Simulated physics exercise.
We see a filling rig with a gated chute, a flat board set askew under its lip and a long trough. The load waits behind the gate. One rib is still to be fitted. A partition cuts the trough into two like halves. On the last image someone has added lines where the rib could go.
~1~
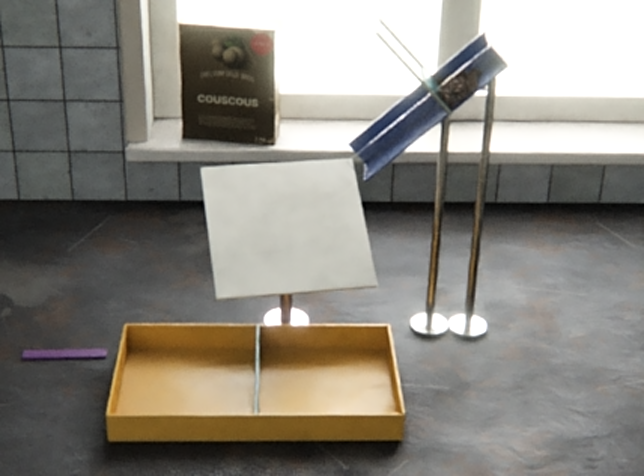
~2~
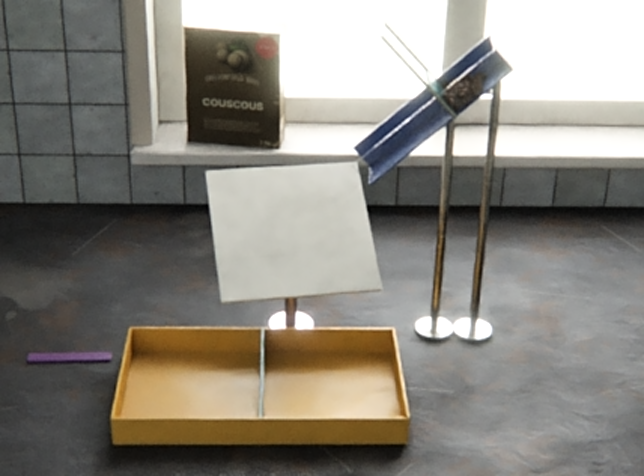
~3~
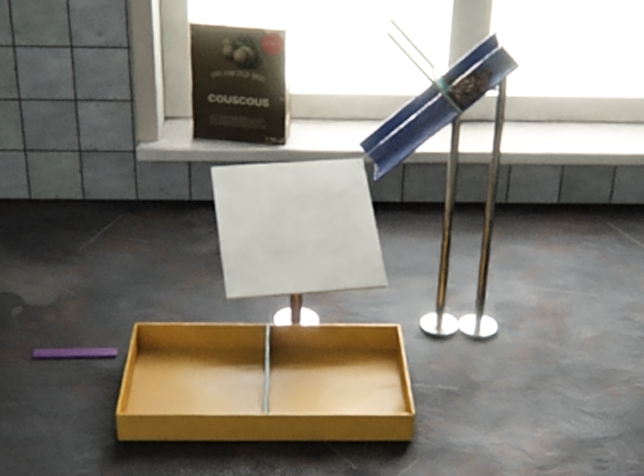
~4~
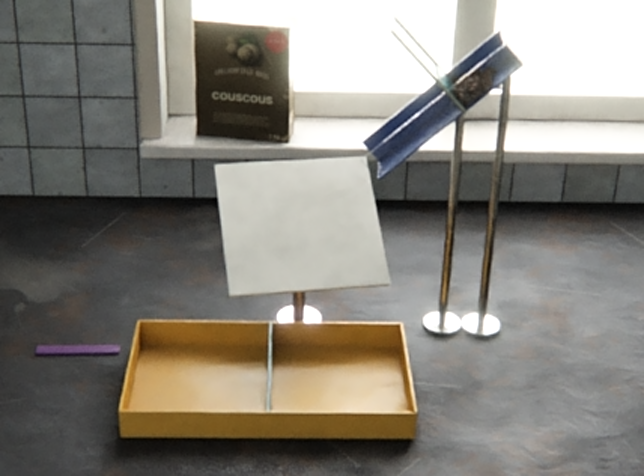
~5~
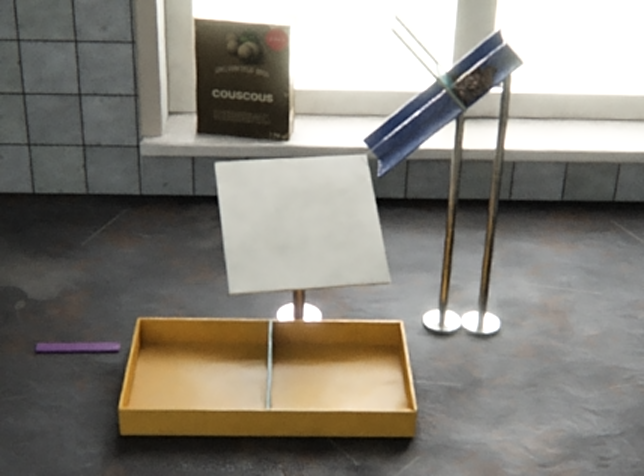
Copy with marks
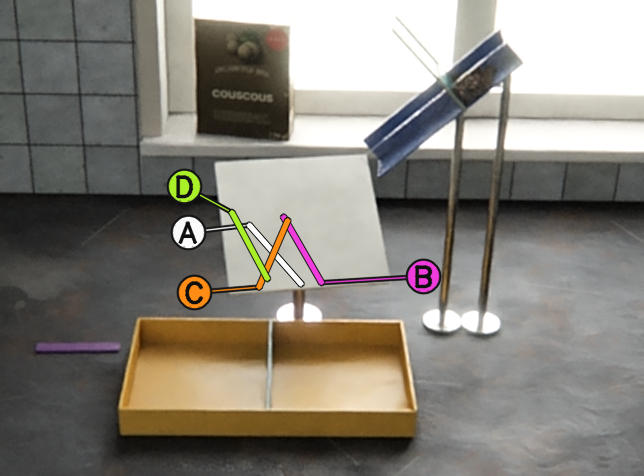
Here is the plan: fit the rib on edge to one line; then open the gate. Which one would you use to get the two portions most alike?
I would pick line C.
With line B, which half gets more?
More lands on the right.
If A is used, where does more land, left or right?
More lands on the right.
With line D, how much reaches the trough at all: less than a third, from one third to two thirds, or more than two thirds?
It is more than two thirds.
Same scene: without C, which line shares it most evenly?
It is D.
On the marked copy, line A from (249, 225) to (301, 283); line B from (283, 217) to (321, 282); line C from (287, 220) to (259, 287); line D from (231, 212) to (267, 278).
With A, of what is caught, a small part in the left half, nearly all in the right.
With B, of what is caught, a small part in the left half, most in the right.
With C, of what is caught, about two thirds in the left half, about a third in the right.
With D, of what is caught, about a quarter in the left half, most in the right.
